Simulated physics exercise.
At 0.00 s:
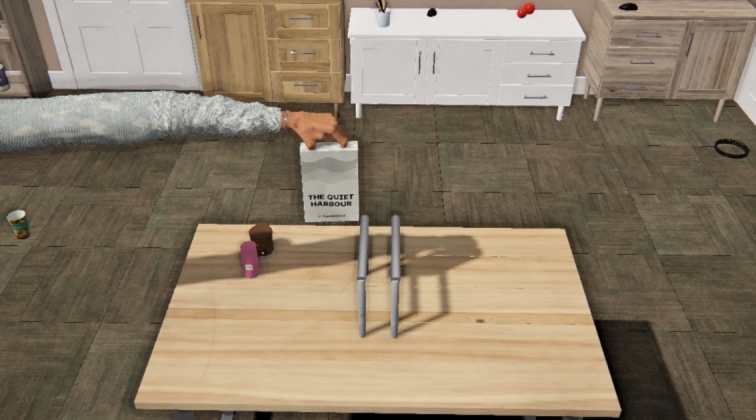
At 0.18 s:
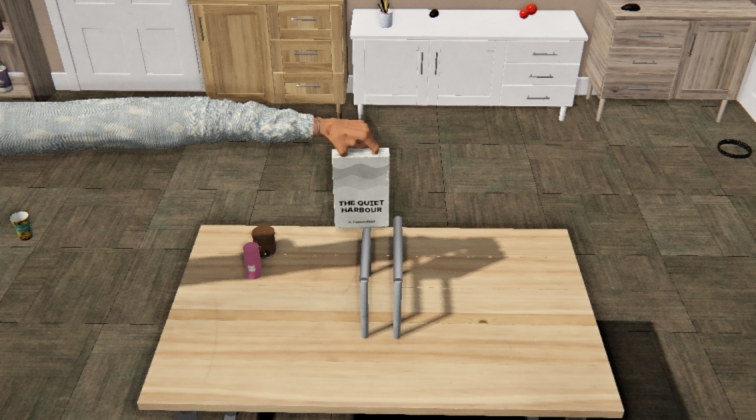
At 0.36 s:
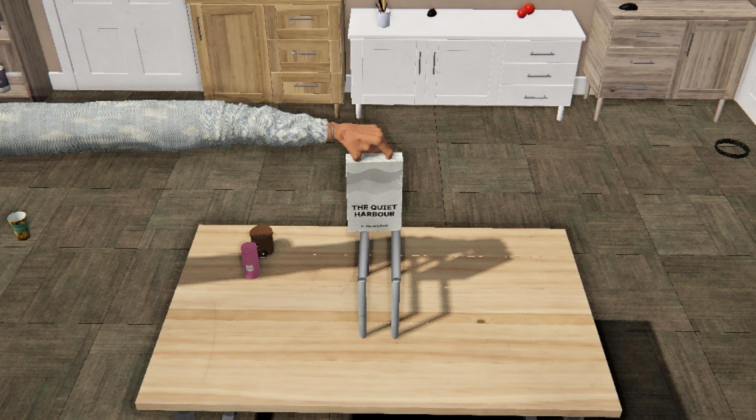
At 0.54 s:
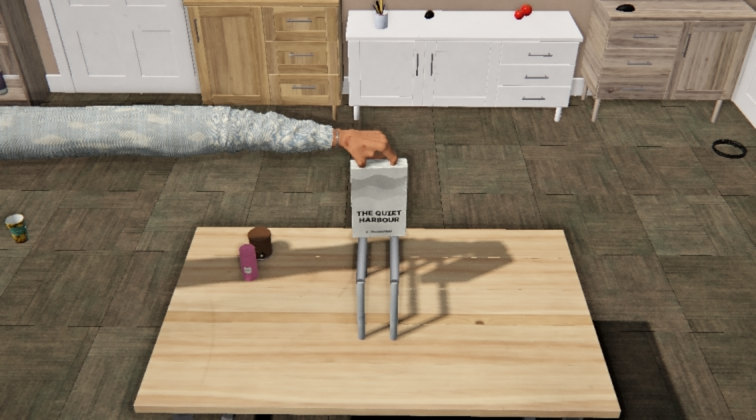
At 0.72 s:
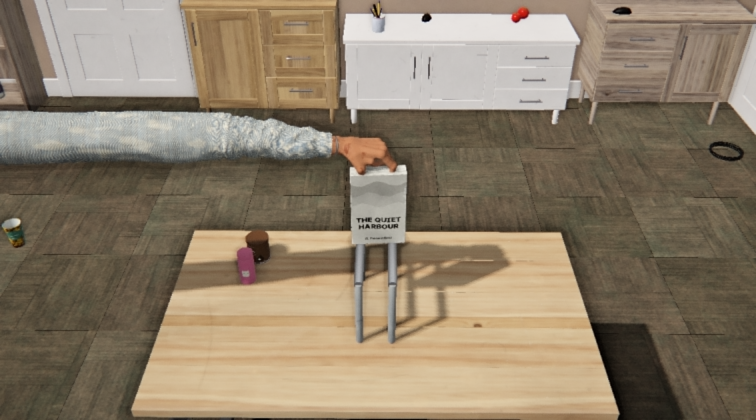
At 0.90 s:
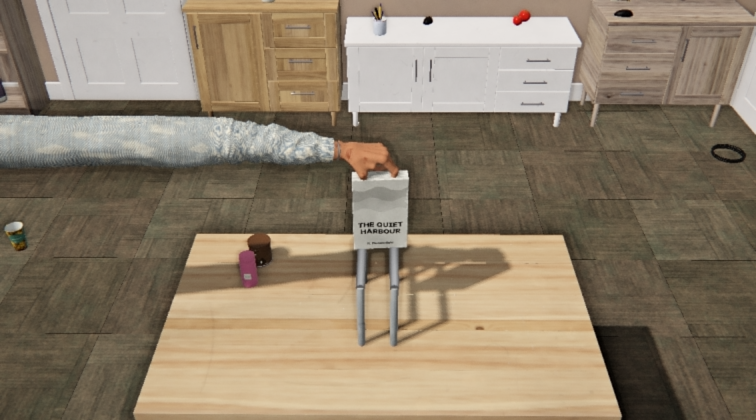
The clip opens on a hand in a pale, fuzzy sleeve gripping a white book by its top edge behind a wooden table with a gapped grey stand, a pink shaker and a brown object. The arm moves the book right and slightly down, then holds it still over the gap.
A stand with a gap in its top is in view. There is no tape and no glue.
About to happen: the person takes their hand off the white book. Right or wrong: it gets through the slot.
Wrong.
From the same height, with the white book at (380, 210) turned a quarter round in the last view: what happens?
Through.
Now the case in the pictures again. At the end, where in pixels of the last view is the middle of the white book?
Looks like it settles somewhere around (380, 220).
By 1.10 s, white book moved a little near (380, 220).
By 1.40 s, white book resting near (380, 220).
When it is over (1.9 s), all 3 as before. End places, in pixels of the last picture, white book near (380, 220). The book is caught.
